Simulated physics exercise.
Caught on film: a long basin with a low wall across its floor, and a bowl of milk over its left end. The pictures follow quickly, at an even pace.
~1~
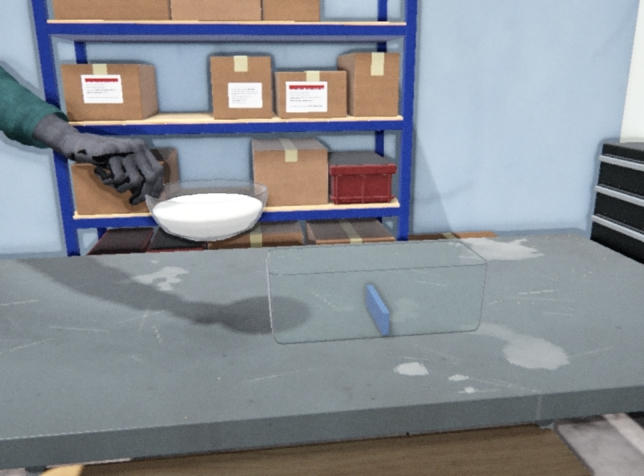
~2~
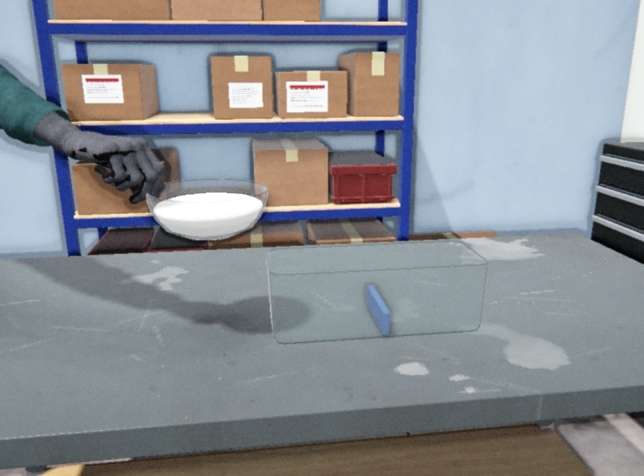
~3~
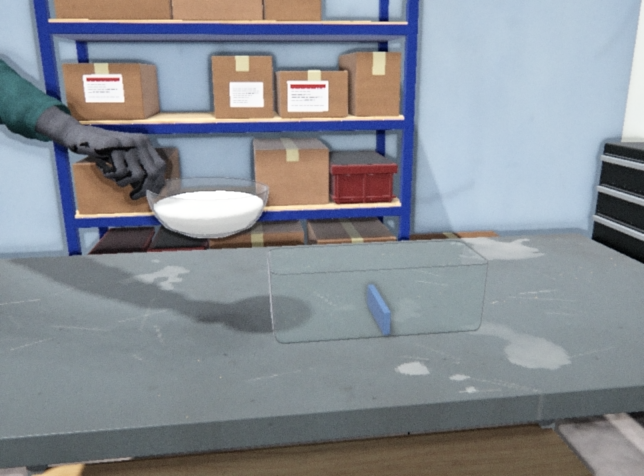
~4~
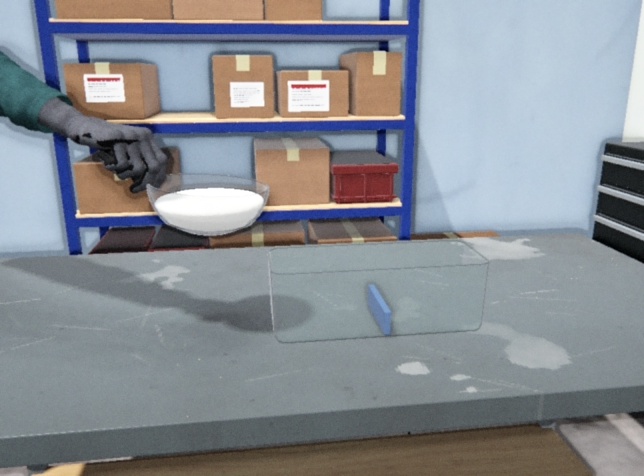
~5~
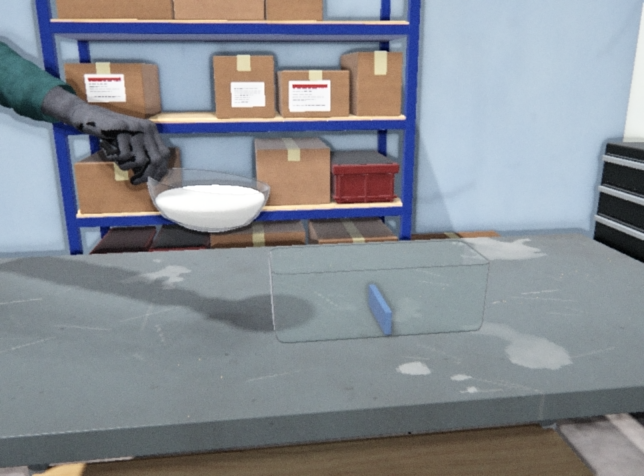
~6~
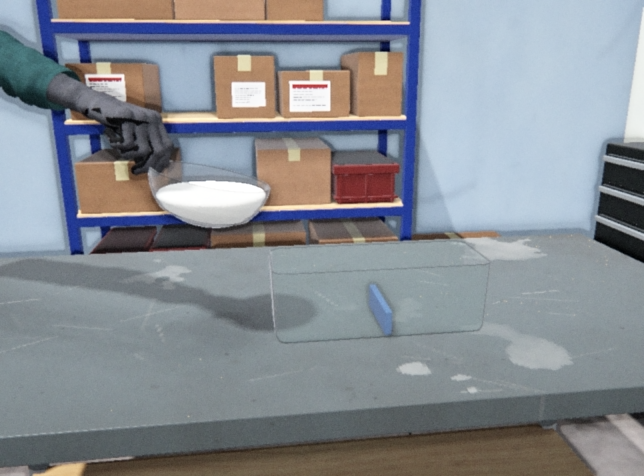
To begin with, a gloved hand holds a clear bowl of white liquid above the left end of a long transparent basin with a low blue wall inside. The hand then lifts slightly and gradually tilts the bowl a little to the right, while the basin stays still on the grey table.
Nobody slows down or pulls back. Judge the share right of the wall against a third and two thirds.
The share right of the wall is under a third.
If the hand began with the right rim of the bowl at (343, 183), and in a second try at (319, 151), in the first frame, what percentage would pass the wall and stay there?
First some 80, then 75 per cent.
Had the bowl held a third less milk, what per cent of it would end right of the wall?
About 15 per cent.
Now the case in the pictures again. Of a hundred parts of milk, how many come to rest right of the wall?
Roughly 15 in a hundred.
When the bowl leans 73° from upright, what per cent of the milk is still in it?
Close to 45 per cent.
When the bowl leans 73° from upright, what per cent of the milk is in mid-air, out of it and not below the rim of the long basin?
Roughly 50 in a hundred.
A moment on, the bowl is tipped part way and 43 per cent is still to pour, 7 is left of the wall and 0 right of it.
Next, the bowl is tipped right over and 0 per cent is still to pour, 81 is left of the wall and 4 right of it.
Then the bowl is tipped right over and 0 per cent is still to pour, 83 is left of the wall and 12 right of it.
Later the bowl is tipped right over and 0 per cent is still to pour, 81 is left of the wall and 14 right of it.
At rest 81 per cent lies left of the wall, 14 right of it and 5 outside.
